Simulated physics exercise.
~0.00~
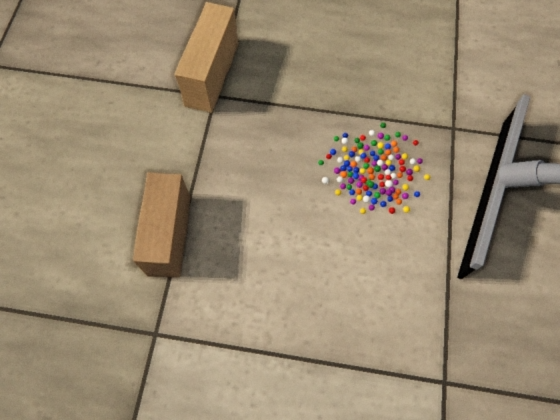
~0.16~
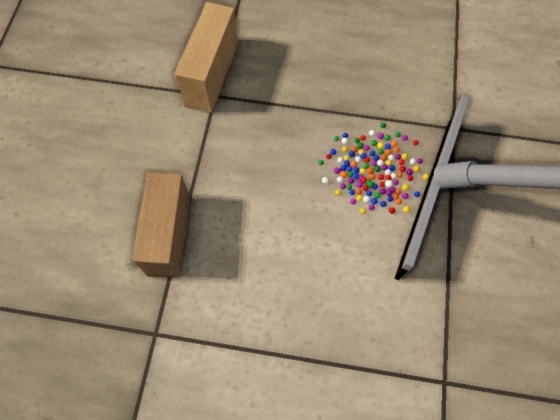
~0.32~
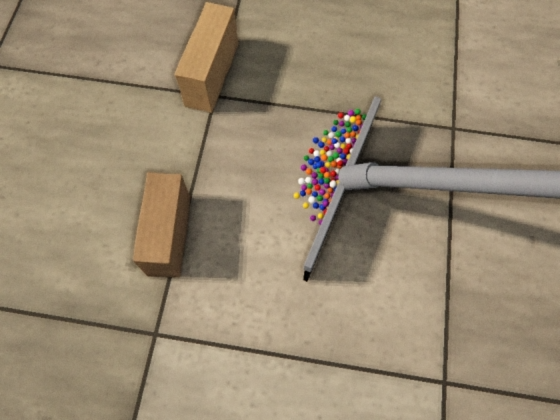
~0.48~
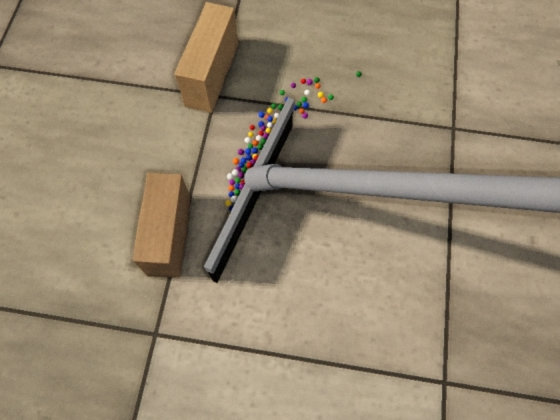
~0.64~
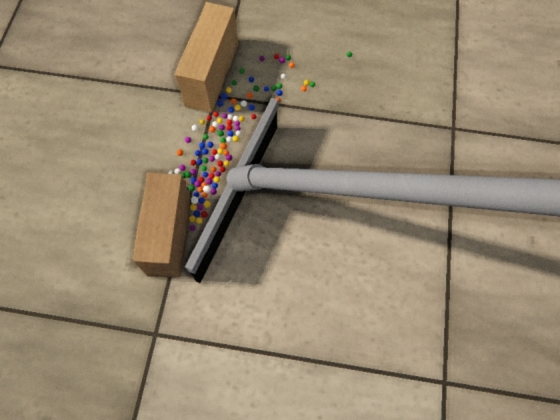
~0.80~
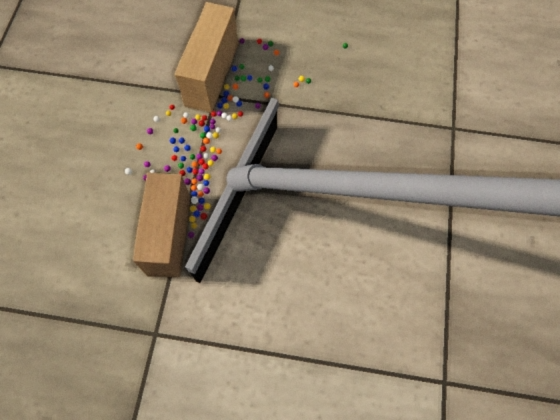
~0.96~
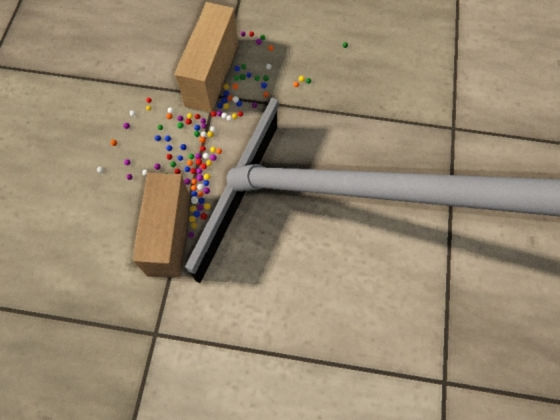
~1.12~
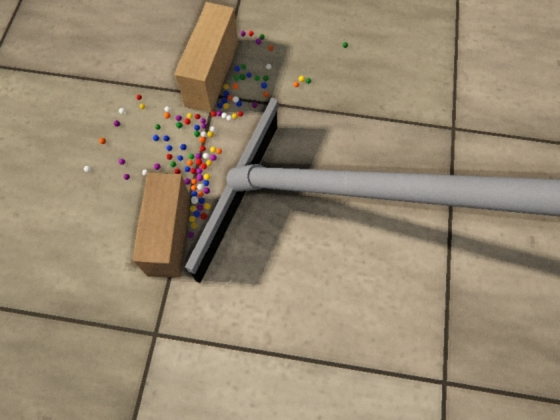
On a tiled floor, a squeegee pushes colourful beads left, scattering some between two wooden blocks.
